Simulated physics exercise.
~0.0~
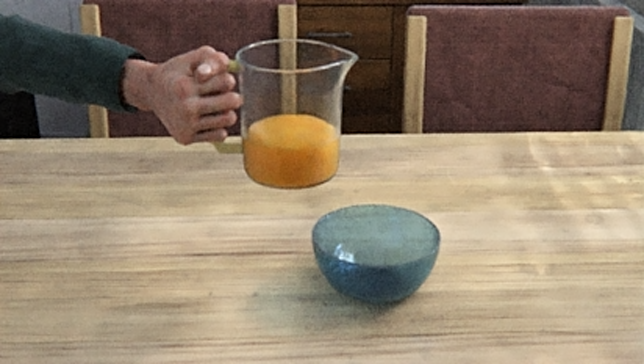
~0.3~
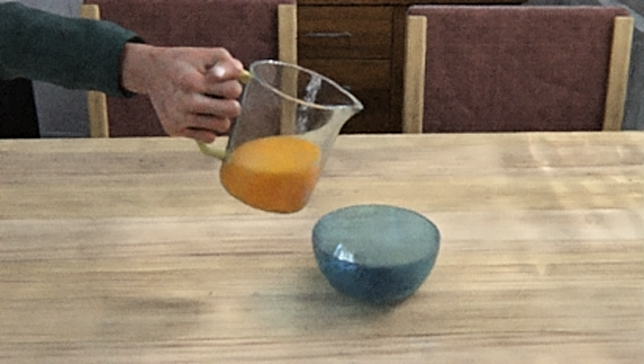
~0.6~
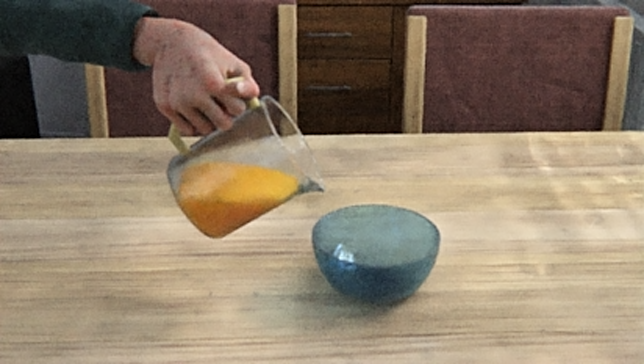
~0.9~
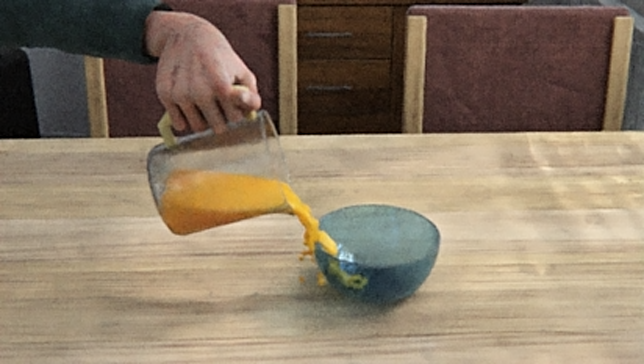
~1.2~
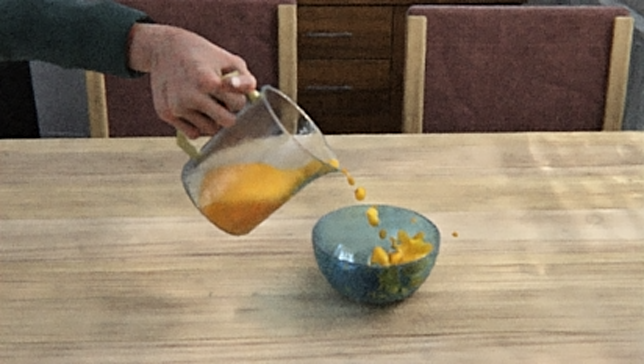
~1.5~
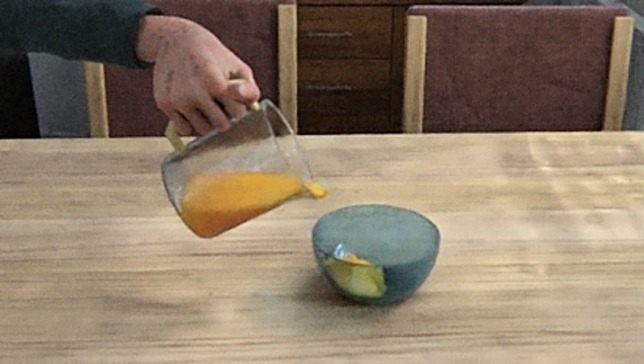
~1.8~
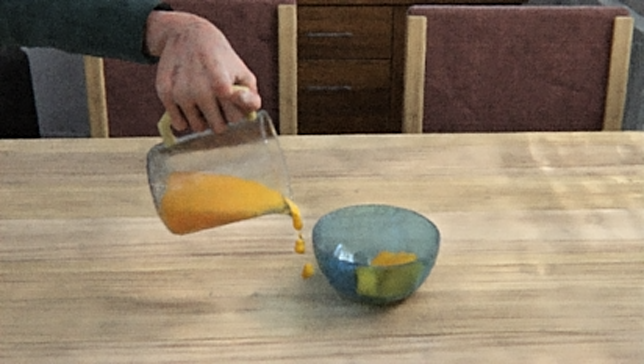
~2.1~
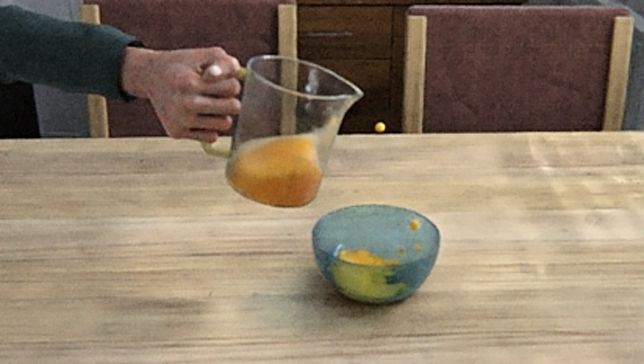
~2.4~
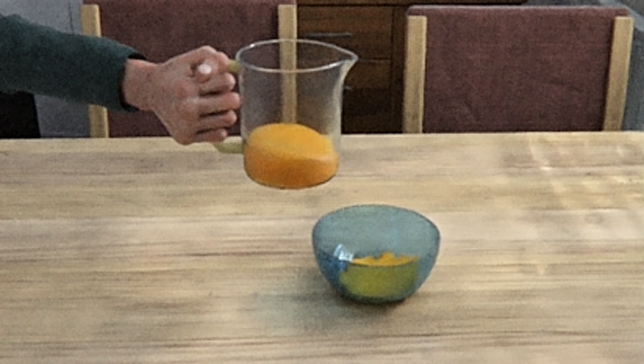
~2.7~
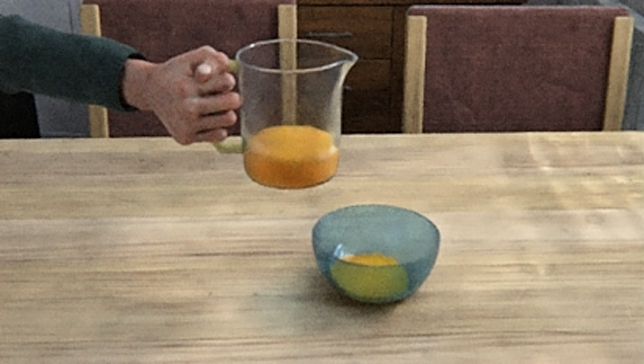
In this clip, a hand tilts a glass pitcher of orange juice over a blue bowl on a wooden table, eases it back, then tips it again, pouring some juice. The hand levels the pitcher, leaving a little juice in the bowl and some still in the pitcher.
